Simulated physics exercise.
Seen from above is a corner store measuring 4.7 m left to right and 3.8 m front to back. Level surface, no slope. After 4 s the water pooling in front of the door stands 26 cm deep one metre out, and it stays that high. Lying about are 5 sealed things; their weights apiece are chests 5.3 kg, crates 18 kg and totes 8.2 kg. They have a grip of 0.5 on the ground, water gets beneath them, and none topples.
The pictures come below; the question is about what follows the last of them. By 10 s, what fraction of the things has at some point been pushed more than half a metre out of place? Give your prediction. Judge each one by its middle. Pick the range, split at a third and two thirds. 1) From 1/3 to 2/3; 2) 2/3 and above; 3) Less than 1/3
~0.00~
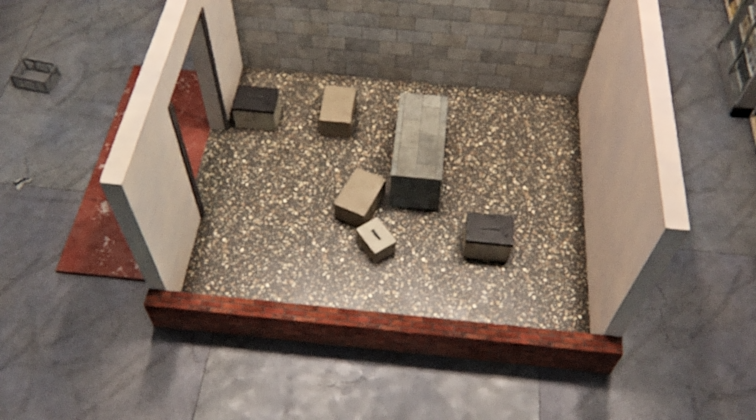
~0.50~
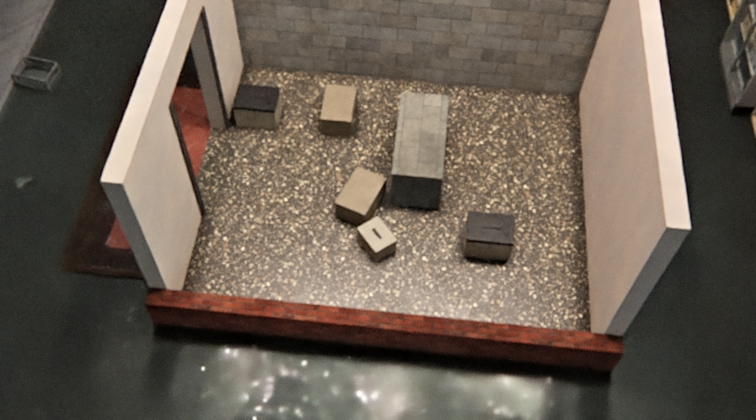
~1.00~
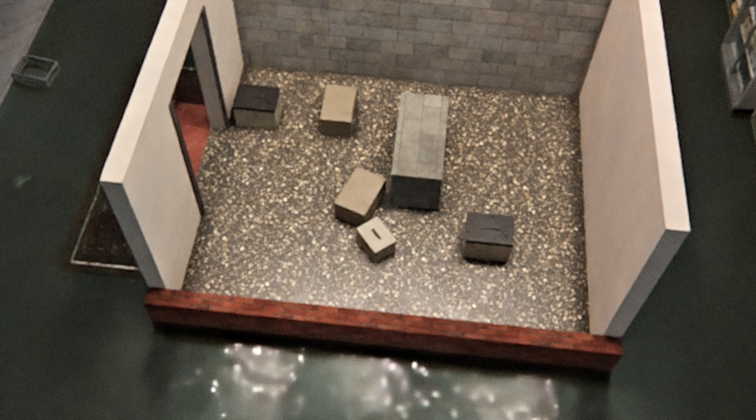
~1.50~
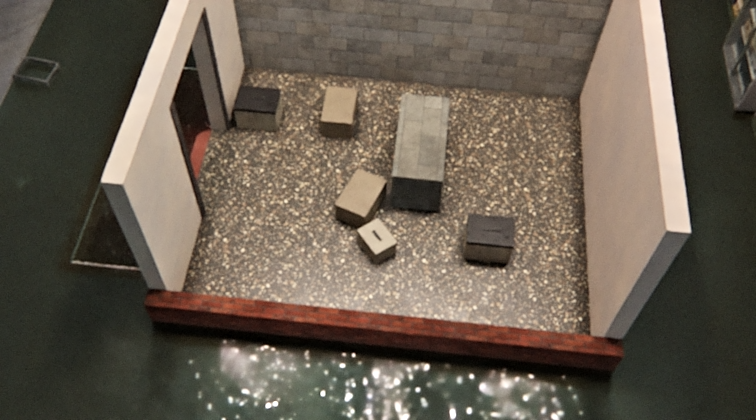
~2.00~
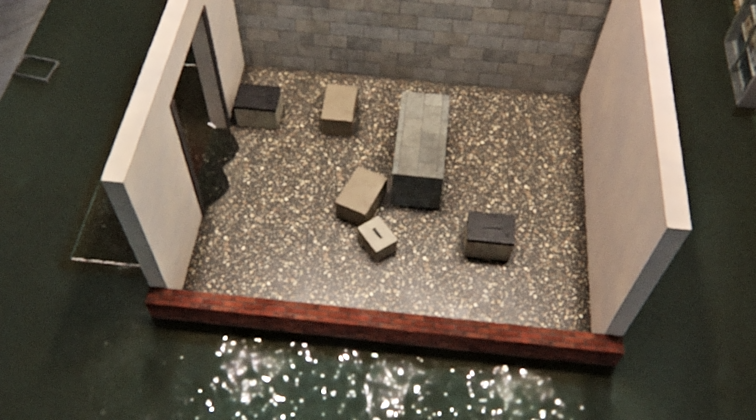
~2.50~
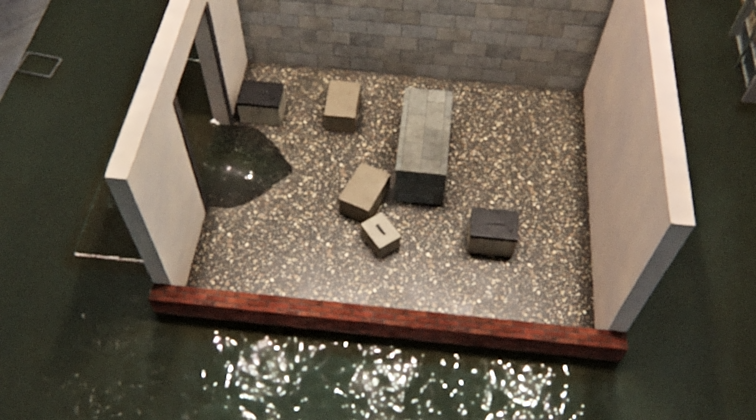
Option 2: 2/3 and above.
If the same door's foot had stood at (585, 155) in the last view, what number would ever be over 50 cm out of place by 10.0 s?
Then the count would be 3.
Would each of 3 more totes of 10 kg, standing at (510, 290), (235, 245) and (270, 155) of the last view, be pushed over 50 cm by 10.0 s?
One by one, in that order: Above it, below it, above it.
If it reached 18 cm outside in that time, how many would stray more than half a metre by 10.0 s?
Then 4.
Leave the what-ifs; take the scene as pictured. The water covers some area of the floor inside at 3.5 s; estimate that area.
About 3.5 m2.
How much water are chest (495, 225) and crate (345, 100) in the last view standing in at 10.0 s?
Some 11 cm at the first, some 11 cm at the second.
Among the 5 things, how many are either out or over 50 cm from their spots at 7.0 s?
Tally at that time: 3.
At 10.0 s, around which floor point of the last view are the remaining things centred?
I'd say about (468, 167) in the last view.
After 3.5 s 0 of 5 are over 50 cm from their spots; 0 afloat.
After 4.5 s 0 of 5 are over 50 cm from their spots; 0 afloat.
After 7.0 s 3 of 5 are over 50 cm from their spots; 1 afloat.
After 10.0 s 5 of 5 are over 50 cm from their spots, and 5 have been at some point; 5 afloat.
